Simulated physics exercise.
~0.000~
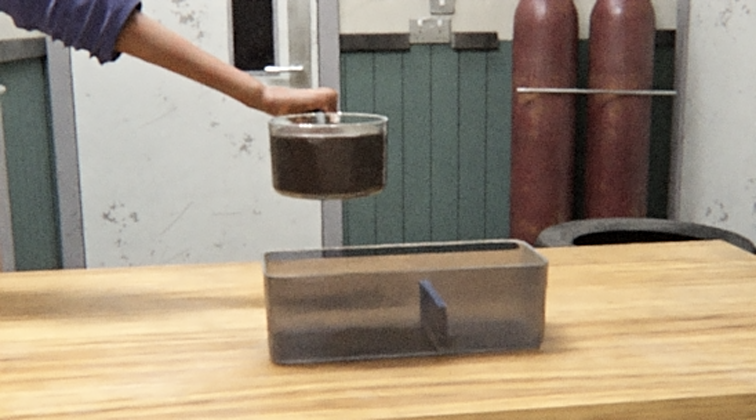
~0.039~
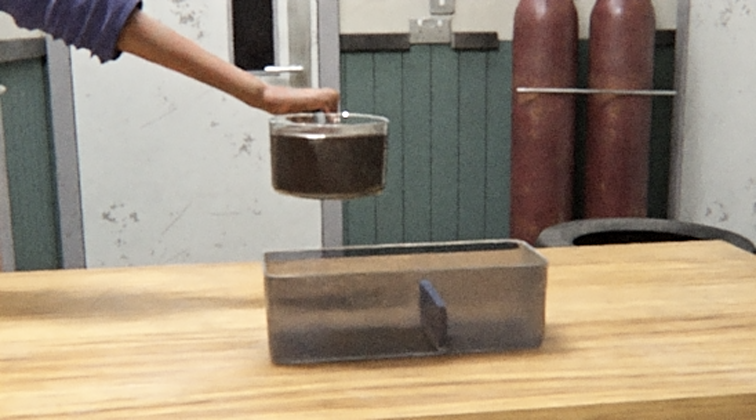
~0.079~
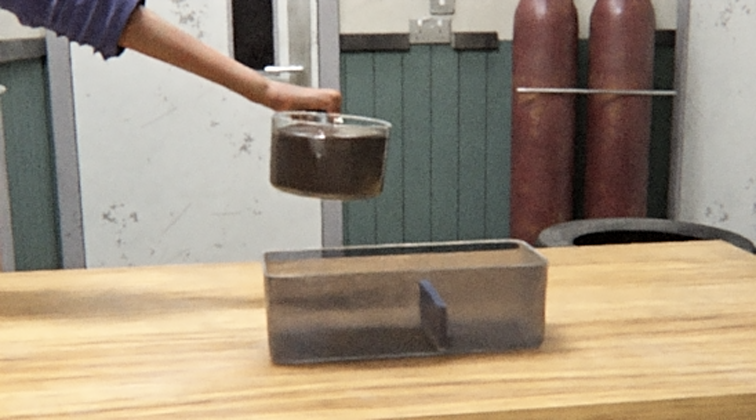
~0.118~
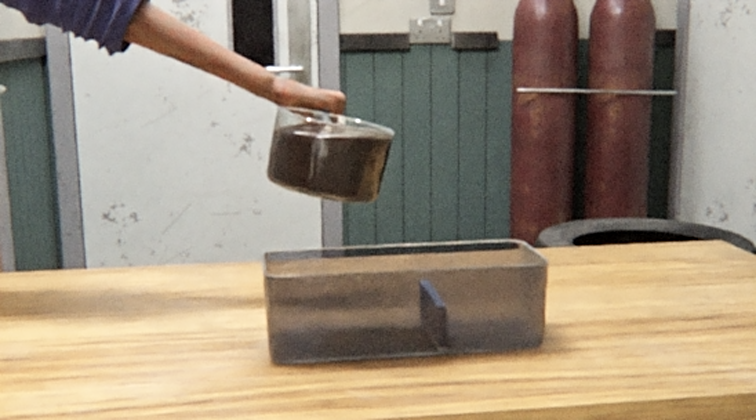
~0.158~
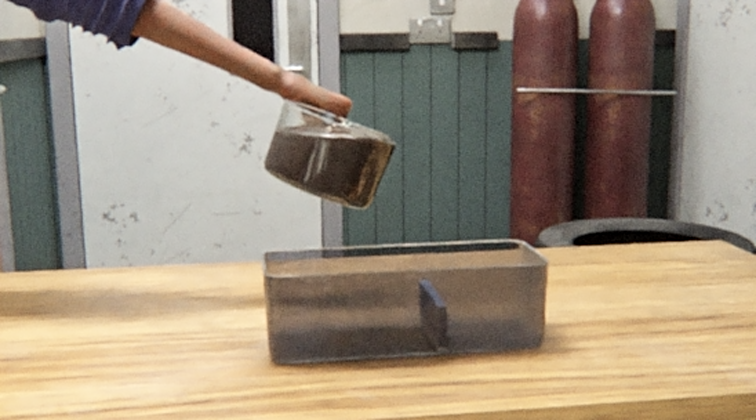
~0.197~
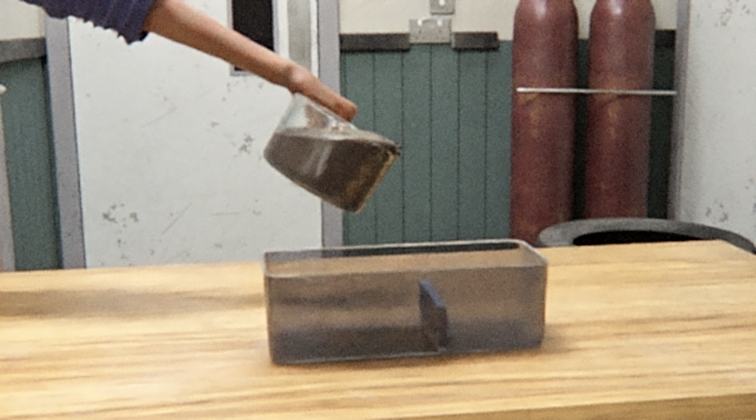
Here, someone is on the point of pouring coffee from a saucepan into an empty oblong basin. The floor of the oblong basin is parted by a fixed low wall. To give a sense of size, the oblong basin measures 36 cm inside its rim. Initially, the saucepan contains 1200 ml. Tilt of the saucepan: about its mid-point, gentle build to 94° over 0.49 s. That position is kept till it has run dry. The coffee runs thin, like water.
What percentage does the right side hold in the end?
About 41 per cent.
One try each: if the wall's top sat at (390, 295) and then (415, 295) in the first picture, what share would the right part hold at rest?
The first try gives 85 percent and the second 65 percent.
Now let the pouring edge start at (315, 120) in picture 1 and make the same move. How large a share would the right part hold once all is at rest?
Then I'd expect something near 10 per cent.
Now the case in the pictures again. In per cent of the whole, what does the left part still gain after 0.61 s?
That amounts to roughly 28 per cent of the whole.
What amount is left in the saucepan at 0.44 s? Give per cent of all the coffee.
About 40 per cent.
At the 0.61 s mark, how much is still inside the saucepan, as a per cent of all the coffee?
Remaining share: Approx. 14 %.
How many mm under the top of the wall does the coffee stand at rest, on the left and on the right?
Measured: Left around 36 mm, right around 32 mm.
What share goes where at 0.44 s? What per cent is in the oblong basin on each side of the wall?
About 2 left, 16 right.
After 0.44 s the tilt is 91° and 41 per cent is still to pour, 2 is left of the wall and 16 right of it.
After 0.61 s the tilt is 94° and 14 per cent is still to pour, 25 is left of the wall and 45 right of it.
After 0.79 s the tilt is 94° and 6 per cent is still to pour, 38 is left of the wall and 39 right of it.
After 0.99 s the tilt is 94° and 2 per cent is still to pour, 47 is left of the wall and 44 right of it.
In the end 54 per cent lies left of the wall, 41 right of it and 5 outside.
